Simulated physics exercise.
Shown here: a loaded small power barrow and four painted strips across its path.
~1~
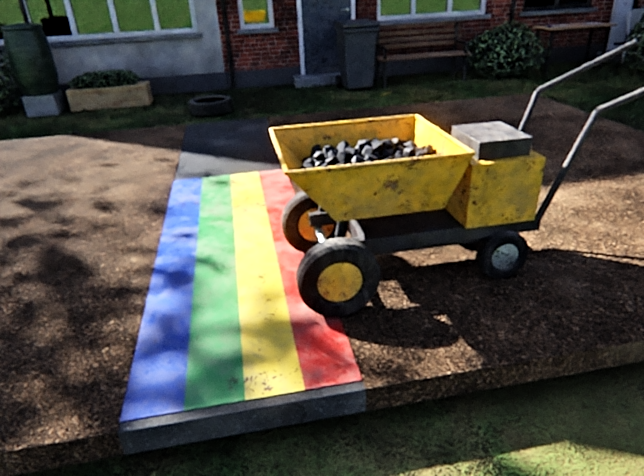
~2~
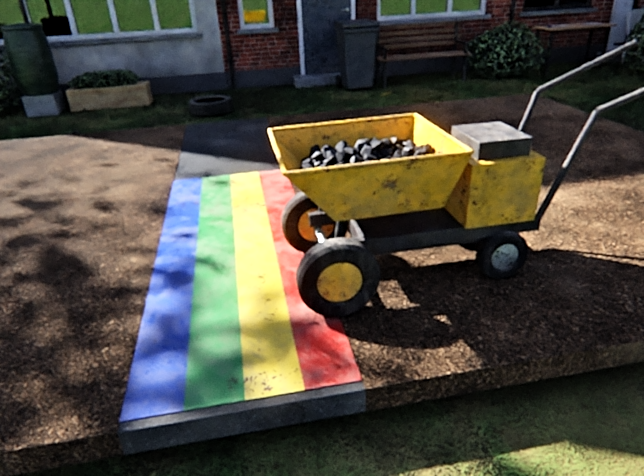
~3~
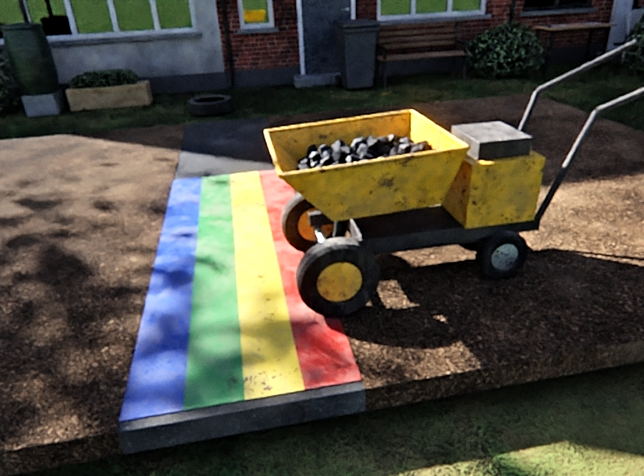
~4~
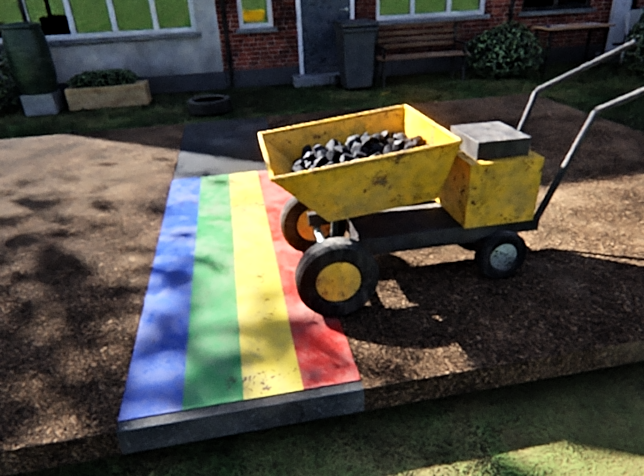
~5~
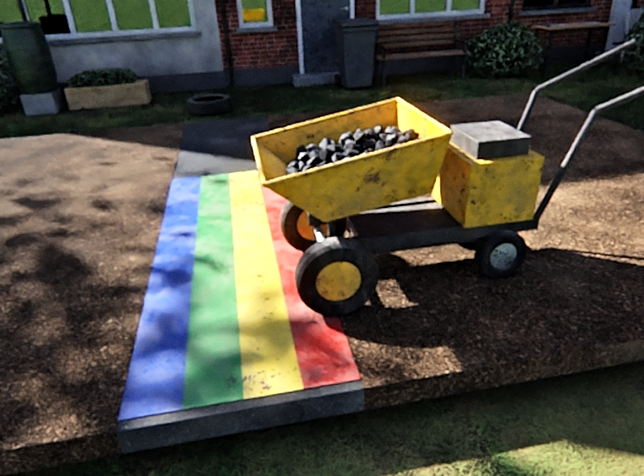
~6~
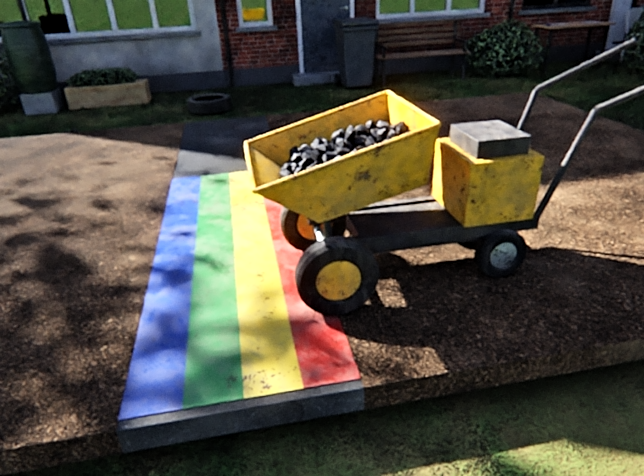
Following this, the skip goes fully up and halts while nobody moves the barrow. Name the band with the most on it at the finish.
The blue one.
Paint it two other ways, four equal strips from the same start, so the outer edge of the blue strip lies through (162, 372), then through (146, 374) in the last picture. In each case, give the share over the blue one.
In turn, 30 and 30 in a hundred.
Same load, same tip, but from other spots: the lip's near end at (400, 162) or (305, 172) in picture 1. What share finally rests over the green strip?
Some 10 % then some 30 %.
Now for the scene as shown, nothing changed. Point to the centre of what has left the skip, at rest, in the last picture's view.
I'd say the middle ends up at about (177, 293).
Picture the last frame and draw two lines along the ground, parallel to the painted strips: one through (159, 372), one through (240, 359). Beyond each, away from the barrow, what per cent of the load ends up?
Around 30 per cent for the first, and 70 per cent for the second.
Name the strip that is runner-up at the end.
In second place: The strip in green.
Soon after the last picture, skip tipped steeply; all in the skip.
A little later, skip tipped right over; most in the skip; a small part over the green strip; a small part over the blue strip.
Later still, skip tipped right over; about a third in the skip; about a quarter over the green strip; about a third over the blue strip; a small part off the paint.
At rest, skip tipped right over; about a third in the skip; none over the red strip; none over the yellow strip; about a quarter over the green strip; about a third over the blue strip; a small part off the paint.
